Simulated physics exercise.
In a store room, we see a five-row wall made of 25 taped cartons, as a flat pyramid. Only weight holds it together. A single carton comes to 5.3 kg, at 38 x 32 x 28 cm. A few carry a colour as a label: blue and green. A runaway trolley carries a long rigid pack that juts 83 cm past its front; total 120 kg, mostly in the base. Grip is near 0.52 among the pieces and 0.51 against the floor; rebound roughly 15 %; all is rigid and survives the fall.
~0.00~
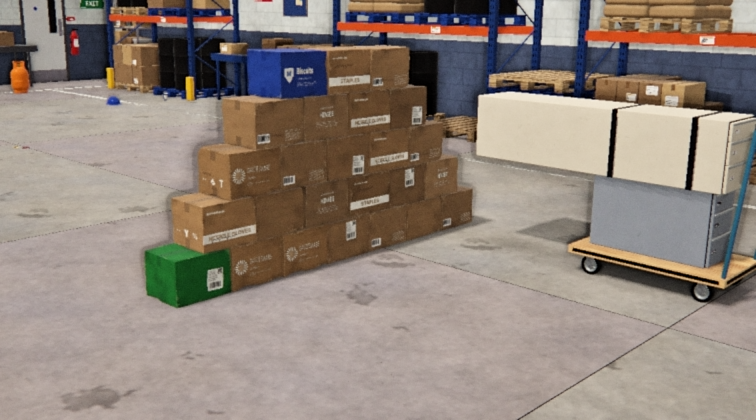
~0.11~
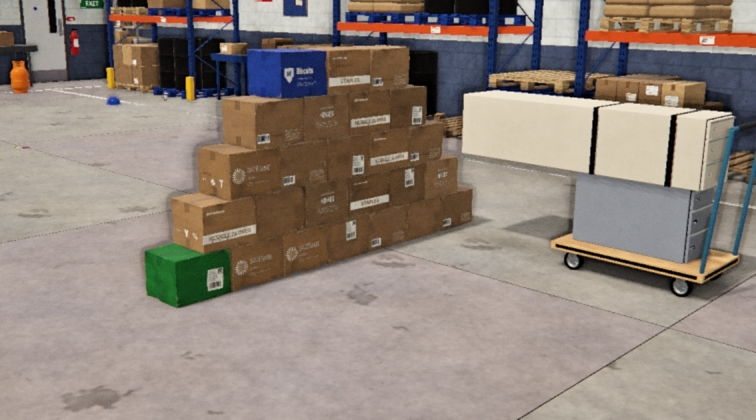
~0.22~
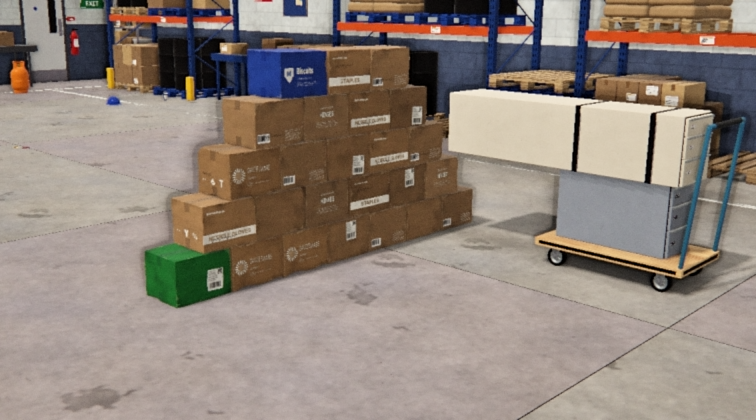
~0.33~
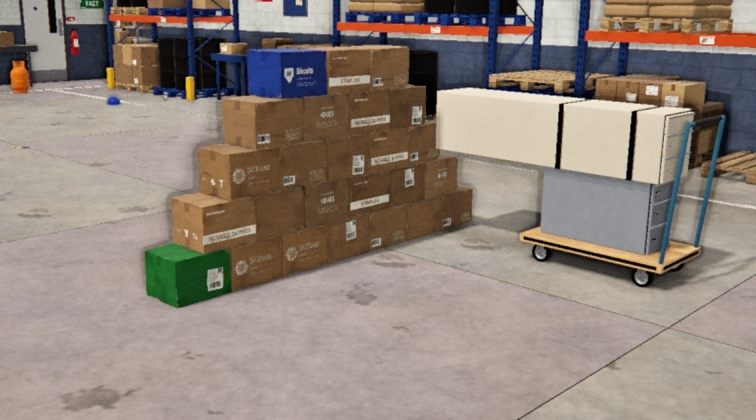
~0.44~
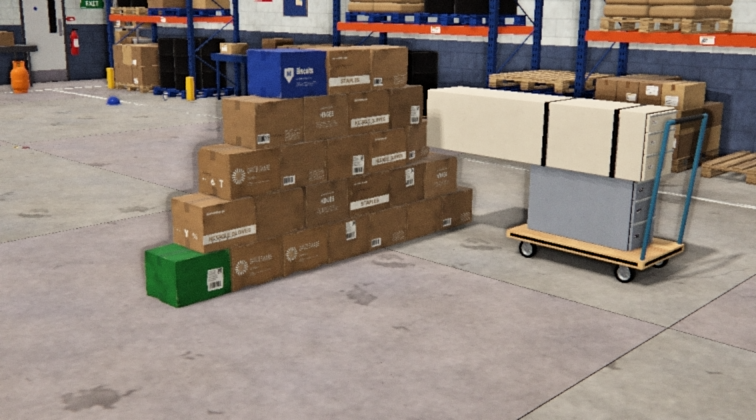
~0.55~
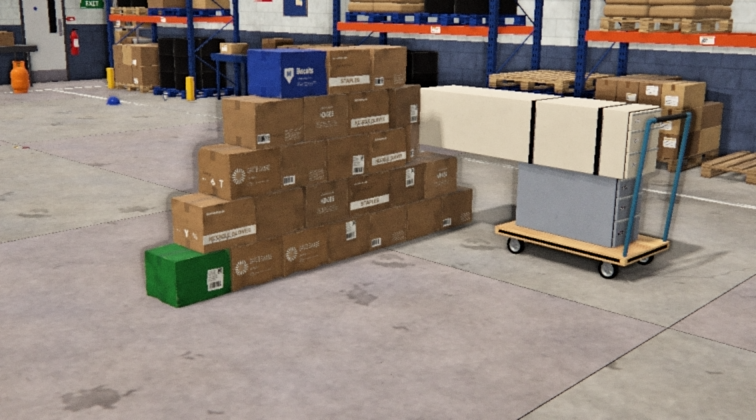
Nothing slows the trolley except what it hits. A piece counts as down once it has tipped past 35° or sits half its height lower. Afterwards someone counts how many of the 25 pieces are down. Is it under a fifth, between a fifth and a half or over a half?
The part is less than a fifth.
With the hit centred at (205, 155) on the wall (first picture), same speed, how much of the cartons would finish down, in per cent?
Then about 0 per cent.
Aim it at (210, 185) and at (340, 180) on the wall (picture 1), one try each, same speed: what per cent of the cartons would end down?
About 20 then 0 per cent.
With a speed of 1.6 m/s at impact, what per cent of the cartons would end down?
In that case about 0 per cent.
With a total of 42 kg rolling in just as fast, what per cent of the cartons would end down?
In that case about 0 per cent.
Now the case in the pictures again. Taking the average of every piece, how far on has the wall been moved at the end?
About 5 cm.
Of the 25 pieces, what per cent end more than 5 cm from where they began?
25 per cent.
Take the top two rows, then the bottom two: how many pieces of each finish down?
Top 0, bottom 0.
By 0.70 s, load 36 cm past the wall's line, still rolling; none of the 25 cartons down, 3 disturbed.
By 1.32 s, load 81 cm past the wall's line, still rolling; none of the 25 cartons down, 6 disturbed.
By 1.52 s, load 88 cm past the wall's line, still rolling; none of the 25 cartons down, 7 disturbed.
When it is over (2.0 s), load 92 cm past the wall's line, still rolling; none of the 25 cartons down, 7 disturbed; blue carton unmoved; green carton unmoved. That is 0 per cent. In pixels of the last frame, middles, blue carton near (287, 73), green carton near (188, 272).
